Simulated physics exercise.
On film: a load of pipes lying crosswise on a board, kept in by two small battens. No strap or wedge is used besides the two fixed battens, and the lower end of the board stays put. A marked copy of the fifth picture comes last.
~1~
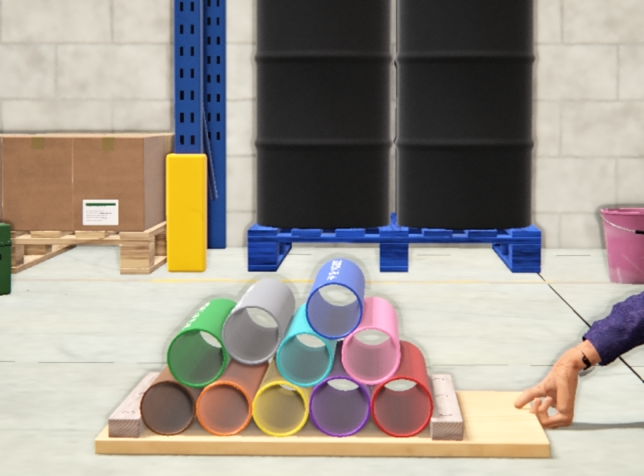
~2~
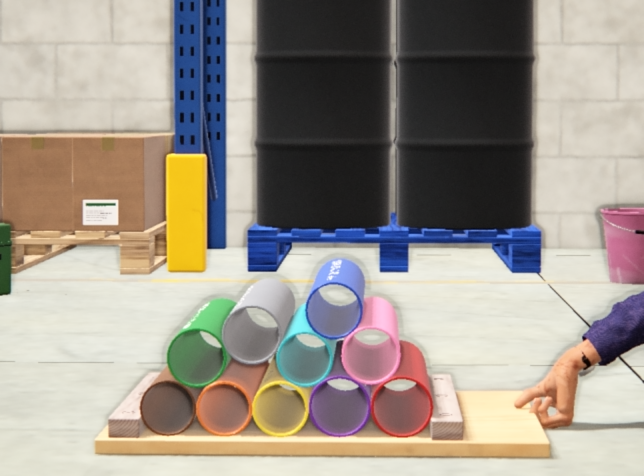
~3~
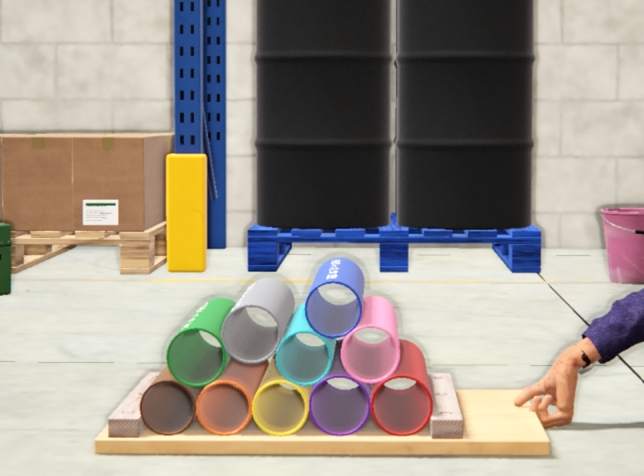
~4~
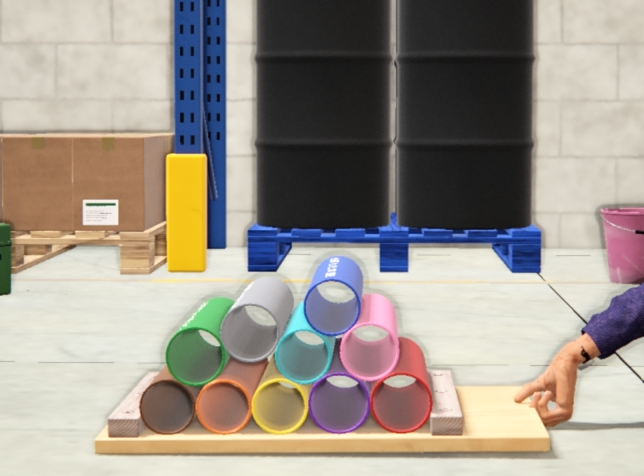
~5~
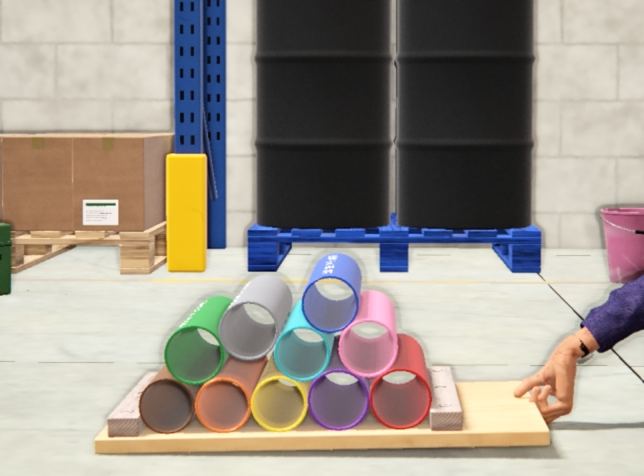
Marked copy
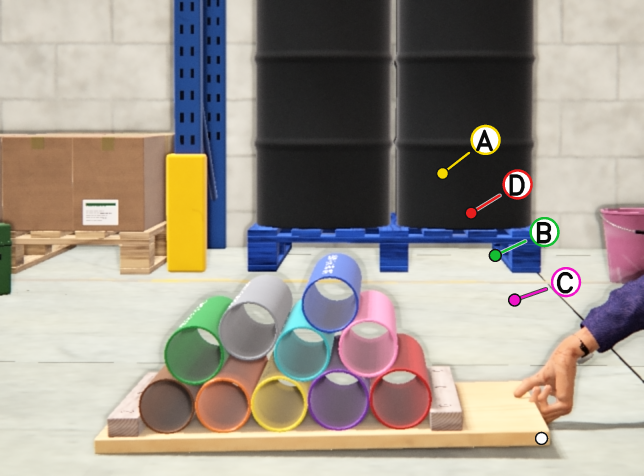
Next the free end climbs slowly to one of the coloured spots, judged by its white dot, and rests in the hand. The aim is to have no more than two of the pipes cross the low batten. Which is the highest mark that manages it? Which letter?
The last mark within the limit is C.
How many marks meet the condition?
The number is one.
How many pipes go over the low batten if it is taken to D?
At D the number is five.
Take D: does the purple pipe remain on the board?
Yes.
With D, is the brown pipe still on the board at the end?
Yes, with D.
On the marked copy, A at (443, 173); B at (495, 255); C at (515, 300); D at (471, 213); the white dot at (542, 439).
With C. Early on, board at 14°.
Further on, board at 20°.
At the end, board at 20°, one over the low batten (green).
As for the rest, A five over the low batten; B four over the low batten (turquoise, green, grey, blue); D five over the low batten.
